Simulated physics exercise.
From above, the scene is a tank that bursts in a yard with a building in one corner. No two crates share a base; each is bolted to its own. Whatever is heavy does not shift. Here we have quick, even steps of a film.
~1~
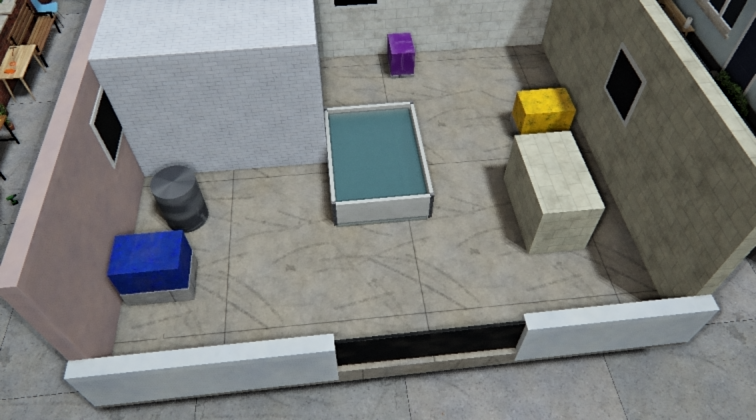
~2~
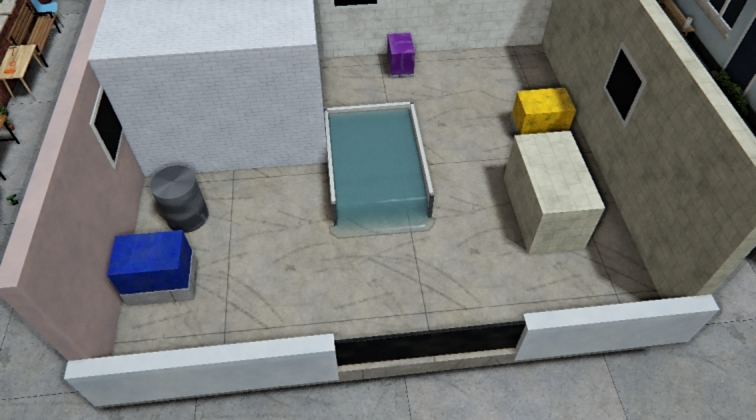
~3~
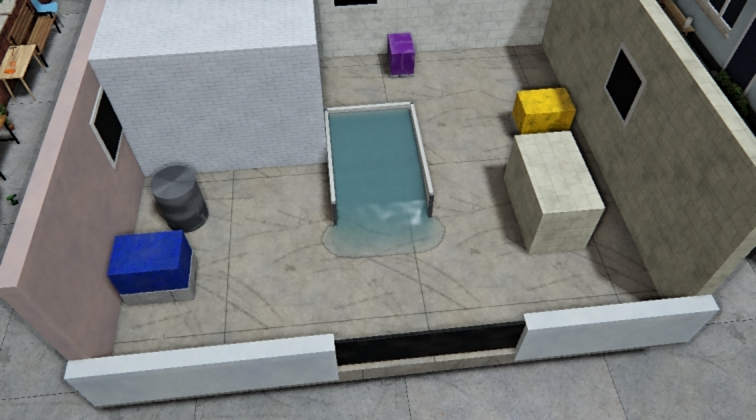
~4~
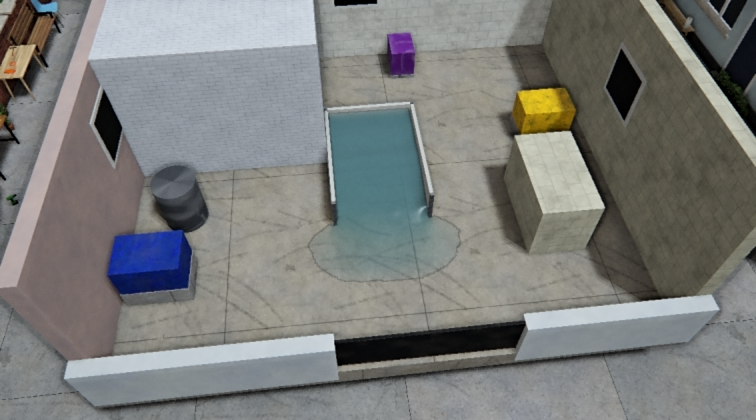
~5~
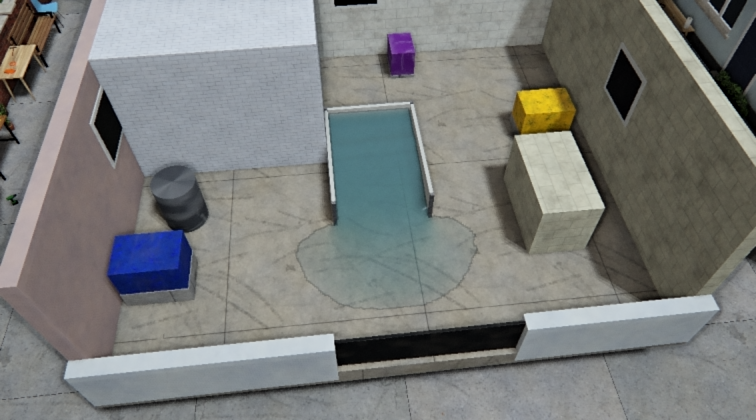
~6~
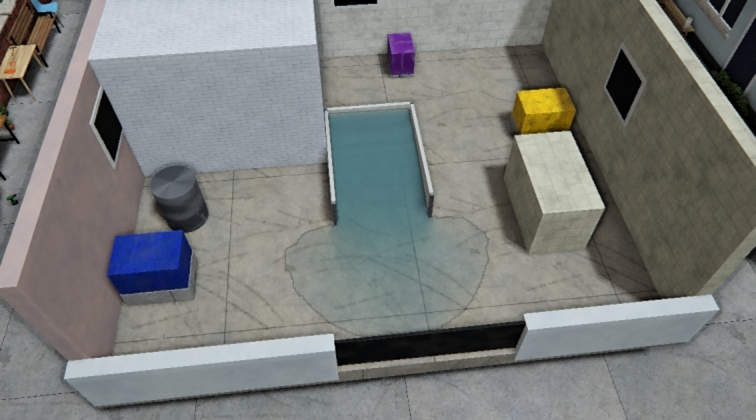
Water pours out of the open near end of a rectangular tank in a walled yard, spreading across the paved floor in a widening rounded pool toward the dark strip in the low front wall, while the coloured crates stay still.
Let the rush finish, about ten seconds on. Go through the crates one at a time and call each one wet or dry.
The blue crate is dry. The yellow crate is dry. The purple crate is dry.
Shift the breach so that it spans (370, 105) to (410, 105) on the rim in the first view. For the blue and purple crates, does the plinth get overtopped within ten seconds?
In that case the blue crate is never flooded and the purple crate is flooded.
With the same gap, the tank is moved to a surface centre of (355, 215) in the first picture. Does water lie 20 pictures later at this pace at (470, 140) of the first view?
By then that patch is left unwetted.
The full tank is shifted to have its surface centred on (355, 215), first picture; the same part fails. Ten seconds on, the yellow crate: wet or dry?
Yellow crate: Unaffected.
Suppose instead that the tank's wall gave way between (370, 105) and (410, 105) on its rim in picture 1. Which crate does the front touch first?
My answer: The crate marked purple.
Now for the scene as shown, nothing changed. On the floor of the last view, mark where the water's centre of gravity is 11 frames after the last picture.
I'd put my finger on (390, 245).
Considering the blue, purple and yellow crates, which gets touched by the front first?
That one is the crate marked blue.
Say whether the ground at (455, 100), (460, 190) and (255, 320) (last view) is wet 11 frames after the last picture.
Result by point, in sequence: Unwetted, then unwetted, then waterlogged.
A moment on, water covers 20 % of the floor; the blue crate not reached, the yellow crate not reached, the purple crate not reached.
Next, water covers 25 % of the floor; the blue crate not reached, the yellow crate not reached, the purple crate not reached.
Then, water covers 35 % of the floor; the blue crate water round its plinth, the yellow crate not reached, the purple crate not reached.
Later, water covers 60 % of the floor; the blue crate water round its plinth, the yellow crate water round its plinth, the purple crate not reached.
In the end, water covers 85 % of the floor; the blue crate stayed above the water, the yellow crate stayed above the water, the purple crate stayed above the water.
